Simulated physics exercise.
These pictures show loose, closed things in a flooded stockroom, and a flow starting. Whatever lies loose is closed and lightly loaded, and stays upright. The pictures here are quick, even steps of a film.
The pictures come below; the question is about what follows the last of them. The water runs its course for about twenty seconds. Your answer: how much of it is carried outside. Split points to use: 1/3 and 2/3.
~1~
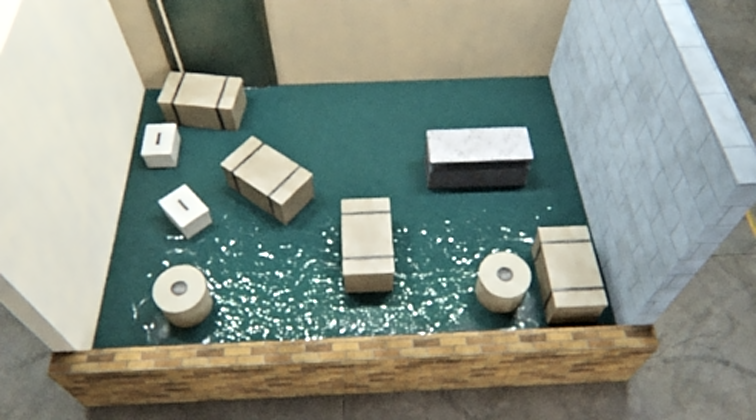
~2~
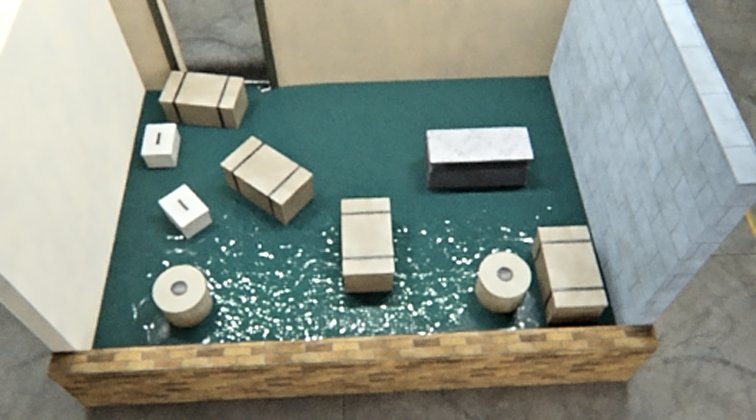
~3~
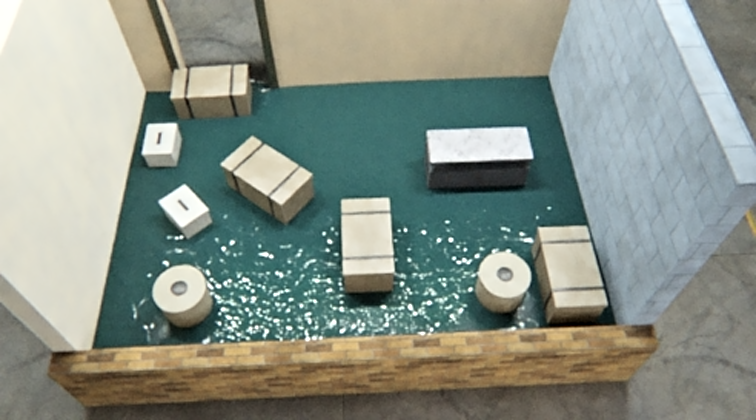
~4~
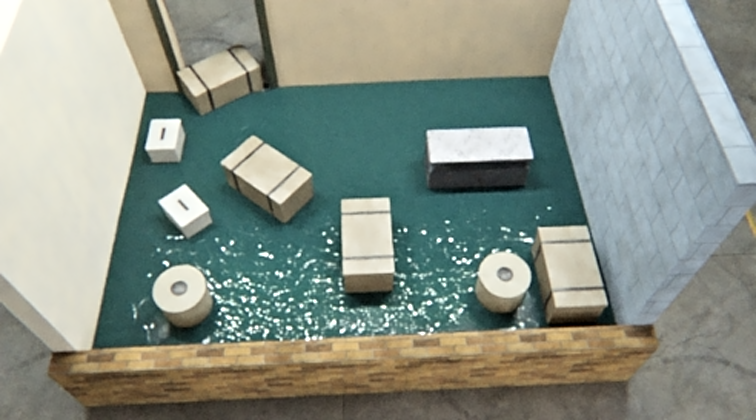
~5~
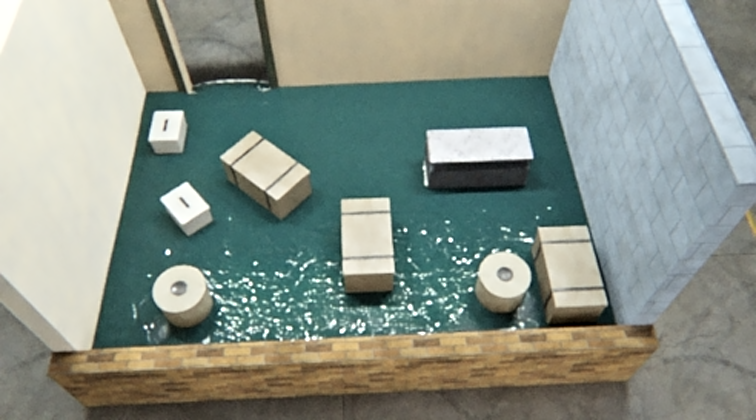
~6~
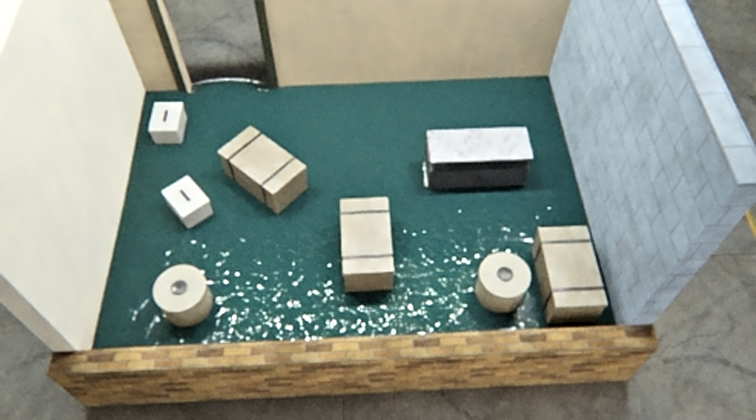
From 1/3 to 2/3.
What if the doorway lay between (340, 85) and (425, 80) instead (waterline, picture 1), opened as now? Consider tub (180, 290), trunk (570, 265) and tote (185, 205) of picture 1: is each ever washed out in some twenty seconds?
The first never exits, the second never exits, the third never exits.
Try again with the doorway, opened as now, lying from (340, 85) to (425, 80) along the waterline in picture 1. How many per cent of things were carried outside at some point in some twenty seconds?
About 40 percent.
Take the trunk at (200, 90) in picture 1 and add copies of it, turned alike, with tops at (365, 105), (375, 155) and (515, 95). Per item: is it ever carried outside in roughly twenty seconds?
Escapes; escapes; remains.
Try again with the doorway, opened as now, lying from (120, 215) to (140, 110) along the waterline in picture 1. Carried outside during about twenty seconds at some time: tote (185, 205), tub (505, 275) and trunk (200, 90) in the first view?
One by one: Exits; held indoors; exits.
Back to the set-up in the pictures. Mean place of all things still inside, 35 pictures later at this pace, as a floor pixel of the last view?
The average sits close to (340, 234).
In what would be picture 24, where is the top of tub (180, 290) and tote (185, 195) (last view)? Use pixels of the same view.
I'd say close to (167, 249) and close to (206, 80).
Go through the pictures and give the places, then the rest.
In the first picture, a tote at (159, 139), afloat; a trunk at (266, 169), afloat; 0 of 8 have shifted.
In the second picture, a tote at (159, 139) floats; a trunk at (266, 169) floats; 0 of 8 have shifted.
In the third picture, a tote at (160, 139) floats; a trunk at (266, 169) floats; 1 of 8 have shifted.
In the fourth picture, a tote at (163, 134), afloat, close to its start; a trunk at (266, 168), afloat; 2 of 8 have shifted.
In the fifth picture, a tote at (166, 126) floats, close to its start; a trunk at (264, 164) floats, close to its start; 3 of 8 have shifted.
In the sixth picture, a tote at (166, 116) floats, a stride from its start; a trunk at (261, 159) floats, close to its start; 4 of 8 have shifted.
A moment on, 1 of 8 are out; 7 afloat.
Next, 3 of 8 are out; 5 afloat.
Later, 4 of 8 are out; 4 afloat.
In the end, 5 of 8 are out; 3 afloat.
